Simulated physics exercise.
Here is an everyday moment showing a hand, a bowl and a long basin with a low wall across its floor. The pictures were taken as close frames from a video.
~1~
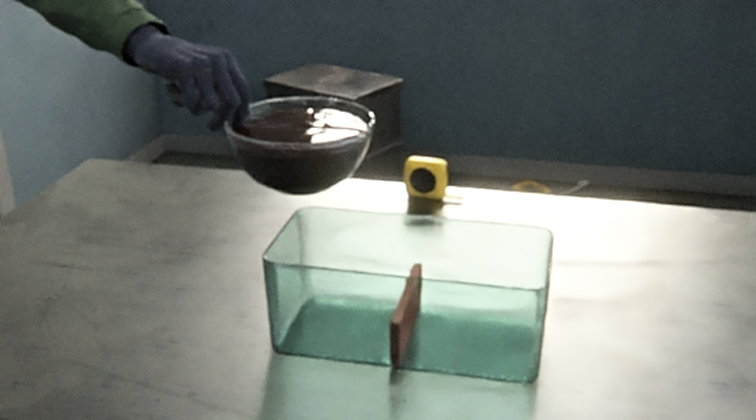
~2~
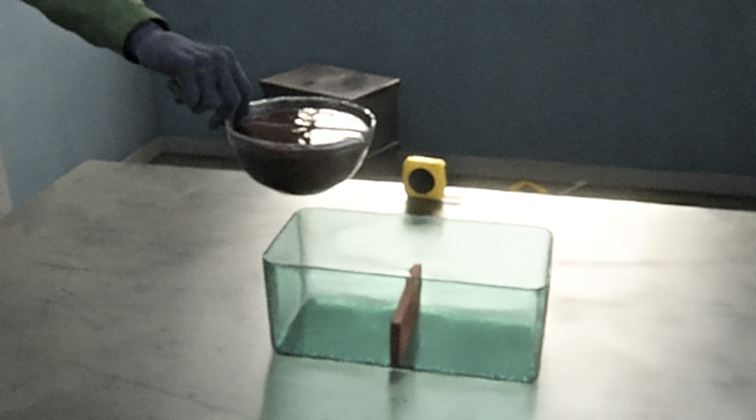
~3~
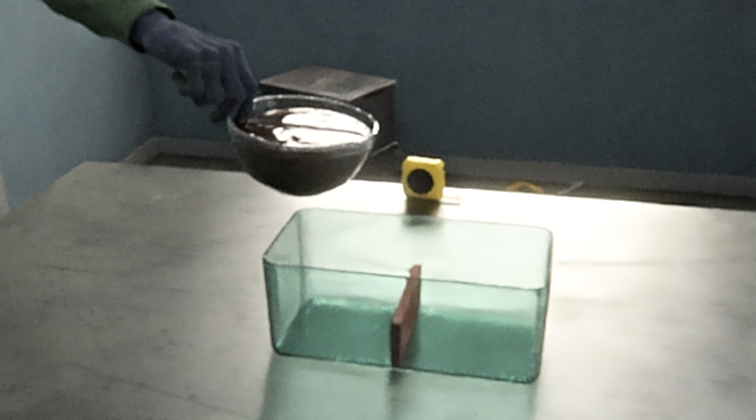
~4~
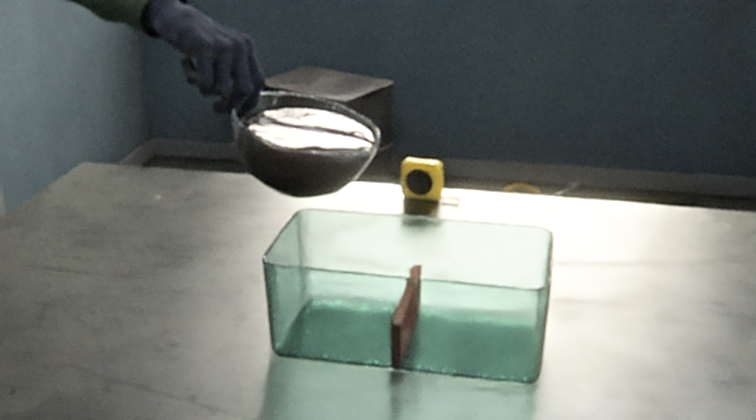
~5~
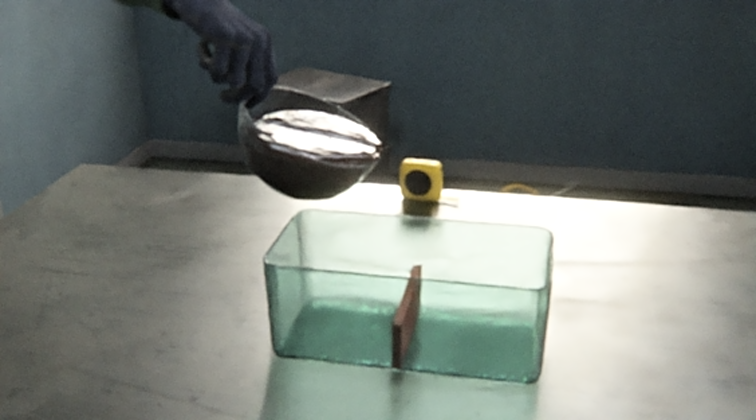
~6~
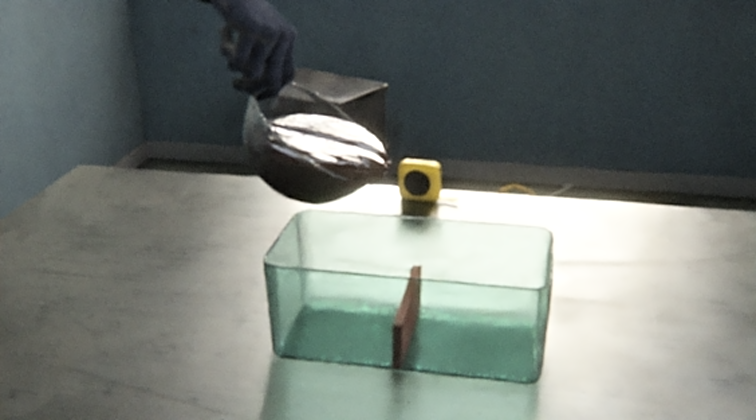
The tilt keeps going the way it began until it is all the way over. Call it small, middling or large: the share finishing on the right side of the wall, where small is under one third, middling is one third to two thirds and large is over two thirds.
Middling.
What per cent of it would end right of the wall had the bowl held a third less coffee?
About 30 in a hundred.
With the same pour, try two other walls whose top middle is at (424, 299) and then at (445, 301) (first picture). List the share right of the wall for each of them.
Near 30 % and 15 %.
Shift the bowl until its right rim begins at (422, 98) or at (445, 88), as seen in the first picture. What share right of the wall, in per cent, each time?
Around 75 percent first, around 80 percent second.
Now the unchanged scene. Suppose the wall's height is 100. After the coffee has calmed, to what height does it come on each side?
Left: 40 %. Right: 30 %.
A moment on, the bowl is tipped right over and 7 per cent is still to pour, 34 is left of the wall and 43 right of it.
Next, the bowl is tipped right over and 0 per cent is still to pour, 51 is left of the wall and 37 right of it.
Then the bowl is tipped right over and 0 per cent is still to pour, 54 is left of the wall and 42 right of it.
Later the bowl is tipped right over and 0 per cent is still to pour, 54 is left of the wall and 43 right of it.
At rest 54 per cent lies left of the wall, 43 right of it and 3 outside.
